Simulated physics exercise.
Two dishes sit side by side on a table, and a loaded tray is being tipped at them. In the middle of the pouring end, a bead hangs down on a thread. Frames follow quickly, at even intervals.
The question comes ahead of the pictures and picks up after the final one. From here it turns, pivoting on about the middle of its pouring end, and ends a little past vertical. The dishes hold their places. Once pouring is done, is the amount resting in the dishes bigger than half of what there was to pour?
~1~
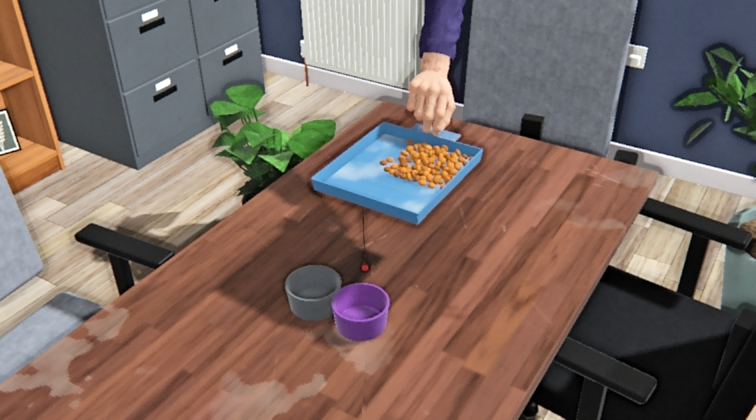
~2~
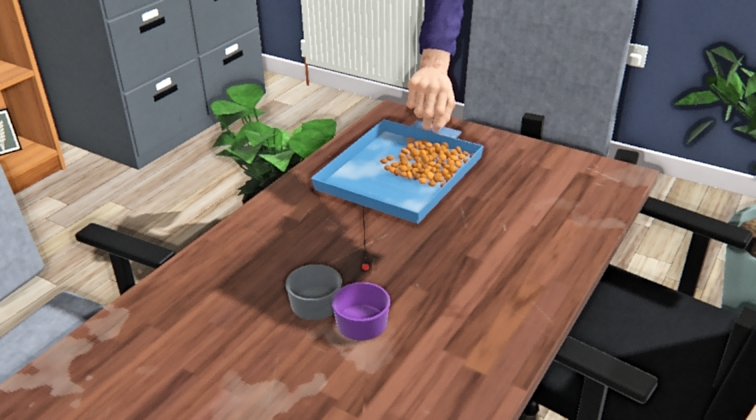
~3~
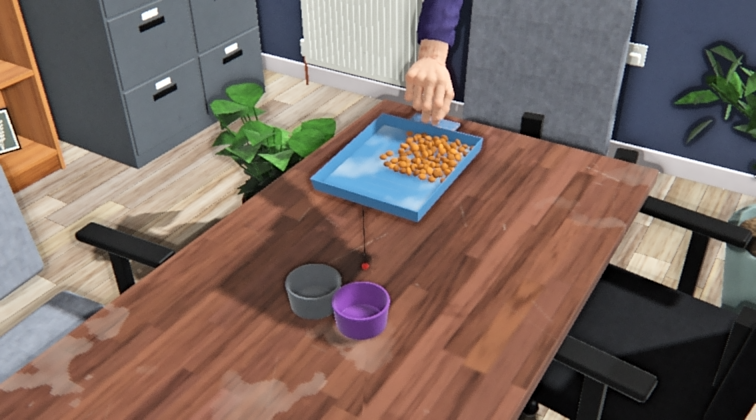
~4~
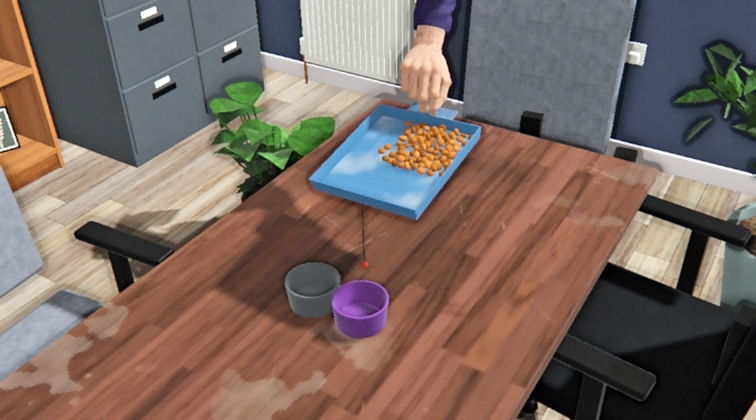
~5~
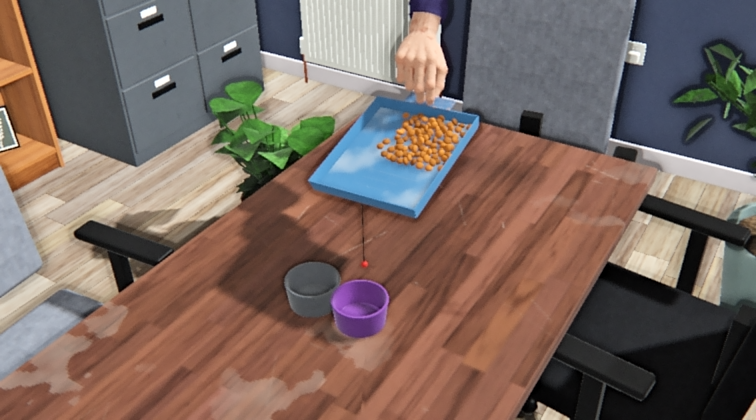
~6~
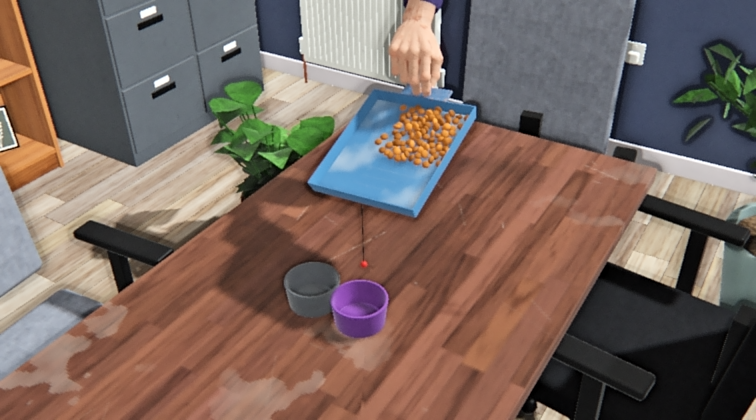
Yes, it is over half.
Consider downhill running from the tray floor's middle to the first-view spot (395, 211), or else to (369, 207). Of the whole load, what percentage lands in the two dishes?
In turn some 10 and 60 per cent.
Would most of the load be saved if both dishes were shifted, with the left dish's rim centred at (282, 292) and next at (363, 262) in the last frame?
First try: A minority; second try: A minority.
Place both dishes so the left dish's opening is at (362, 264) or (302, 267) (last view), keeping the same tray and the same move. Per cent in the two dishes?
Close to 0 in a hundred first, close to 80 in a hundred second.
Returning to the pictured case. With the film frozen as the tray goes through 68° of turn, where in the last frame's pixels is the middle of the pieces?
Near (342, 195).
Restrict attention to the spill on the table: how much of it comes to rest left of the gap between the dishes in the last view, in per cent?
Left share: Some 80 per cent.
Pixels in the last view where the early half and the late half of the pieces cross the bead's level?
The first part at (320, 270); the rest at (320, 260).
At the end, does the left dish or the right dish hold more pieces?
Note: Fuller is the one placed left.
Shortly afterwards, tray tipped steeply; the bulk on the tray; near a quarter in the air.
Next, tray tipped past a quarter turn; near half on the tray; a little in the right dish; near a quarter in the left dish; a little outside both; a little in the air.
Some moments later, tray tipped past a quarter turn; near a quarter in the right dish; near half in the left dish; near a third outside both.
In the end, tray tipped past a quarter turn; near a quarter in the right dish; near half in the left dish; near a third outside both.
